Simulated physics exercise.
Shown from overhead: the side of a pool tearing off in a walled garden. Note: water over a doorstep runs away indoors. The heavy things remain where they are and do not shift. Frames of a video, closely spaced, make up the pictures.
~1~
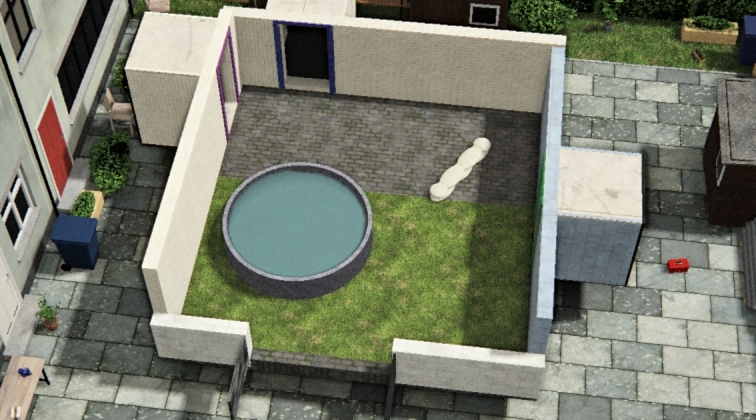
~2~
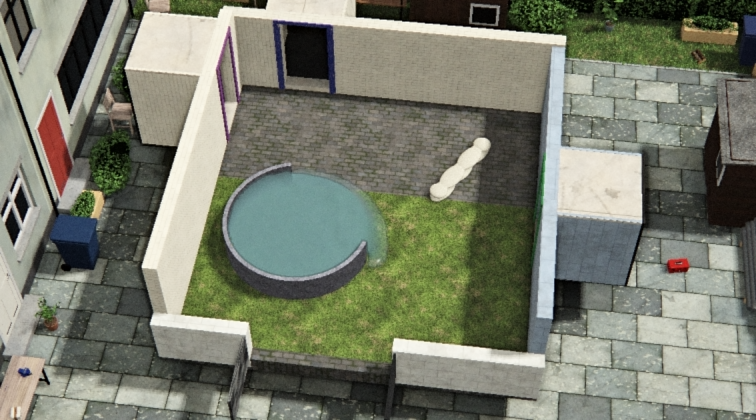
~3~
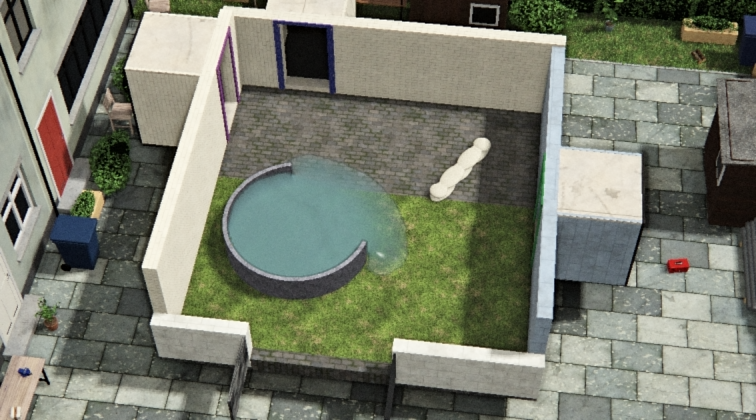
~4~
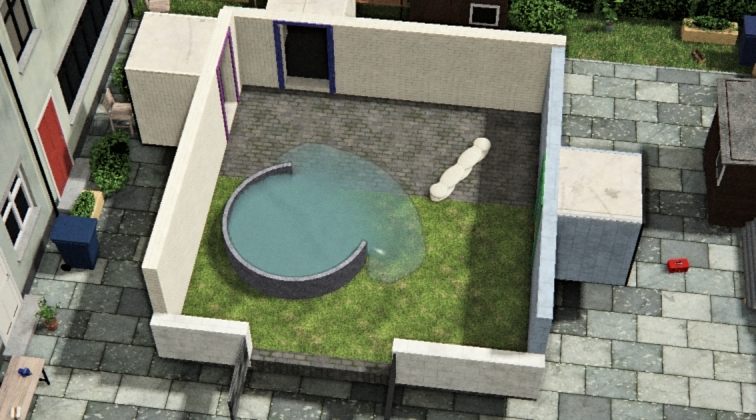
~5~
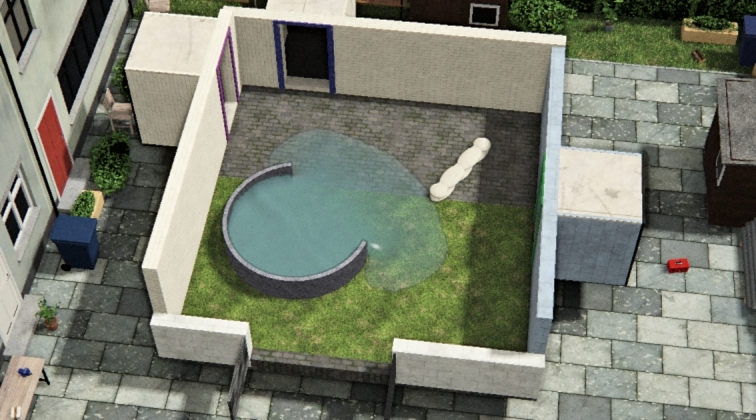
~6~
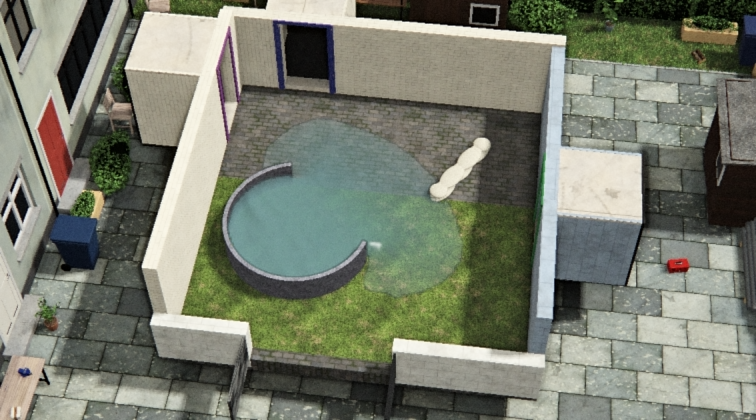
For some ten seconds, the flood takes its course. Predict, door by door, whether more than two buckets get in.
My prediction: Blue door: Never surpasses it; purple door: Never surpasses it; green door: Never surpasses it.
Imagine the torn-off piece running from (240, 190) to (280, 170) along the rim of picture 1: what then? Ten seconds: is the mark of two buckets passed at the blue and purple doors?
Taking them in turn, the blue door overshoots, then the purple door overshoots.
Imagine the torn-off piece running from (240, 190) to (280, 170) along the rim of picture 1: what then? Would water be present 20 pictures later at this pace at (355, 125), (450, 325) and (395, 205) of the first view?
First soaked, second unwetted, third unwetted.
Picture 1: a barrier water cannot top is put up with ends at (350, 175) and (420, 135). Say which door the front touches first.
It's the door marked blue.
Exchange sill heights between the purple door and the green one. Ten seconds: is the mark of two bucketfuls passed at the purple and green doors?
I'd put it this way: Purple remains within bounds and green exceeds the threshold.
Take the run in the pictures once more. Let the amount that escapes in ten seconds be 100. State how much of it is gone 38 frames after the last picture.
Near 5 in a hundred.
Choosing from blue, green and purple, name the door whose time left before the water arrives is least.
It's the blue one.
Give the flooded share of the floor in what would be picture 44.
Around 80 percent.
A moment on, water covers 45 % of the floor; the blue door wet at the sill, nothing in, the purple door not reached, the green door not reached.
Next, water covers 55 % of the floor; the blue door under two buckets in, the purple door wet at the sill, nothing in, the green door wet at the sill, nothing in.
Then, water covers 65 % of the floor; the blue door under two buckets in, the purple door wet at the sill, nothing in, the green door wet at the sill, nothing in.
Later, water covers 80 % of the floor; the blue door under two buckets in, the purple door under two buckets in, the green door wet at the sill, nothing in.
In the end, water covers 95 % of the floor; the blue door under two buckets in, the purple door under two buckets in, the green door wet at the sill, nothing in.
